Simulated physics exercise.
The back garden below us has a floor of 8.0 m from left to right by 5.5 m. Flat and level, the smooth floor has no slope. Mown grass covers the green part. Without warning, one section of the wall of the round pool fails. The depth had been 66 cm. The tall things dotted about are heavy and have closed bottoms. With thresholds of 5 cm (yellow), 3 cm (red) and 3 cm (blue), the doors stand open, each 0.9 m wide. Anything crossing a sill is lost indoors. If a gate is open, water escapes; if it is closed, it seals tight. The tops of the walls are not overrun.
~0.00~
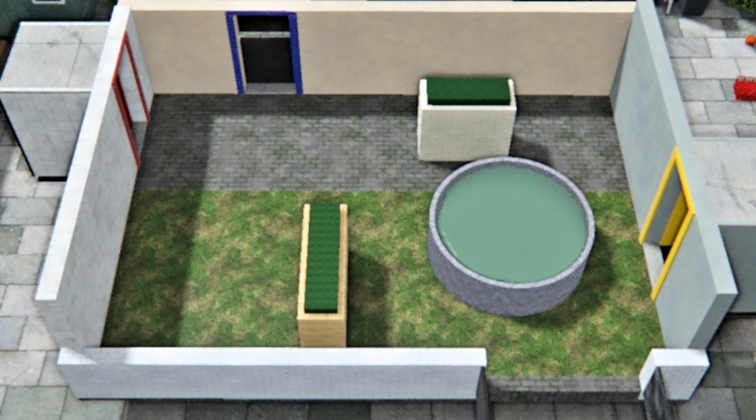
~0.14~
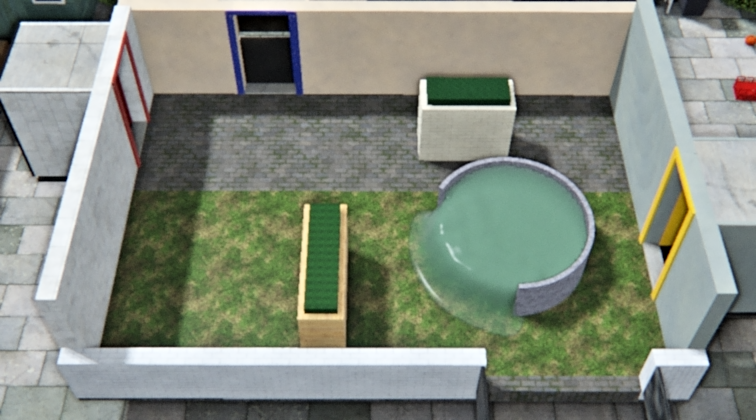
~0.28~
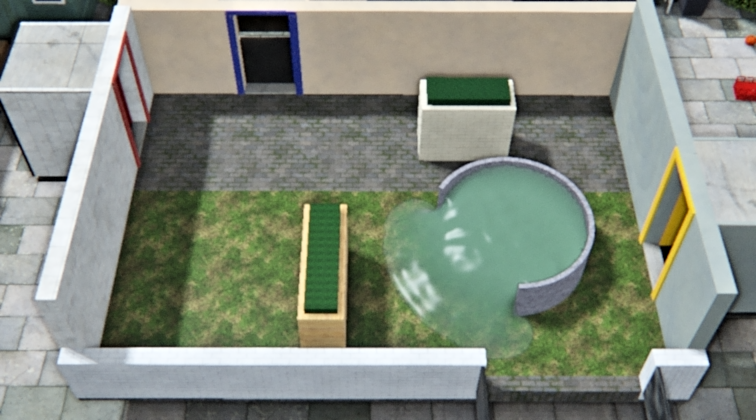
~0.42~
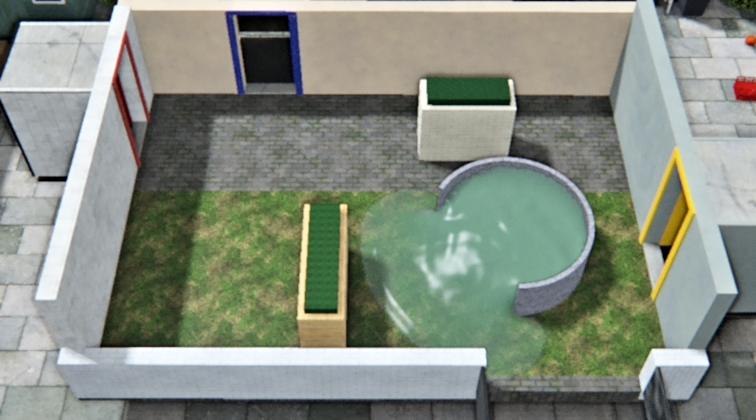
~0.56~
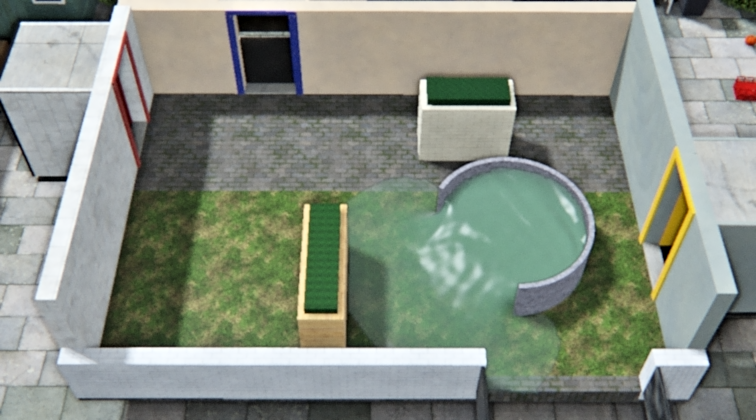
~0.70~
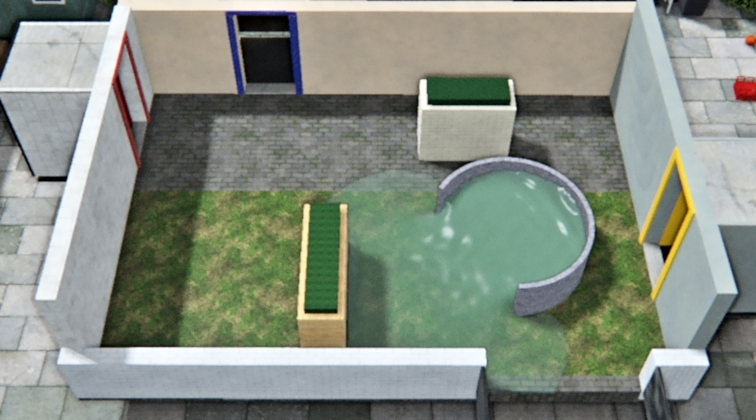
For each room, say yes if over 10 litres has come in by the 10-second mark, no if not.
Behind the yellow door no; behind the red door yes; behind the blue door yes.
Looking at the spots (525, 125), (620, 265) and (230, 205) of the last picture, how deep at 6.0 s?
First spot near 2 cm, second near 5 cm, third near 3 cm.
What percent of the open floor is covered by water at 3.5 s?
Covered: Roughly 70 %.
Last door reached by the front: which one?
The yellow one.
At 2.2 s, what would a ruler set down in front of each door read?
In cm: Yellow 0, red 0, blue 0.
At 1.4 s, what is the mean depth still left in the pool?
The average depth is around 32 cm.
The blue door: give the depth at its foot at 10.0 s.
About 6.5 cm.
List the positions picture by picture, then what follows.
In the first frame, the round pool at (511, 222) is whole and still, 66 cm deep.
In the second frame, water pours out at (444, 271) and has run 1.3 m, to (513, 329); deepest outside 30 cm, 66 cm at the round pool's back.
In the third frame, water pours out at (444, 273) and has run 1.5 m, to (520, 348); deepest outside 33 cm, 66 cm at the round pool's back.
In the fourth frame, the front is at (522, 367), 1.8 m from the gap at (444, 274); 3.7 m2 of floor is under water; 66 cm left at the back of the round pool.
In the fifth frame, the front is at (524, 391), 2.1 m from the gap at (444, 275); 5.8 m2 of floor is under water; 62 cm left at the back of the round pool.
In the sixth frame, the front is at (364, 180), 2.3 m from the gap at (444, 275); 7.0 m2 of floor is under water; 52 cm left at the back of the round pool.
After 1.4 s water covers 25 % of the floor and is deepest (52 cm) near (370, 374); yellow door not reached, red door not reached, blue door not reached.
After 2.2 s water covers 40 % of the floor and is deepest (40 cm) near (383, 374); yellow door not reached, red door not reached, blue door not reached.
After 3.5 s water covers 70 % of the floor and is deepest (19 cm) near (433, 318); yellow door not reached, red door 4 cm at the sill, 0 L in, blue door 8 cm at the sill, 2 L in.
After 6.0 s water covers 90 % of the floor and is deepest (10 cm) near (165, 95); yellow door 5 cm at the sill, 0 L in, red door 7 cm at the sill, 12 L in, blue door 7 cm at the sill, 40 L in.
After 10.0 s water covers 100 % of the floor and is deepest (8 cm) near (436, 375); yellow door 3 cm at the sill, 0 L in, red door 6 cm at the sill, 56 L in, blue door 7 cm at the sill, 55 L in.
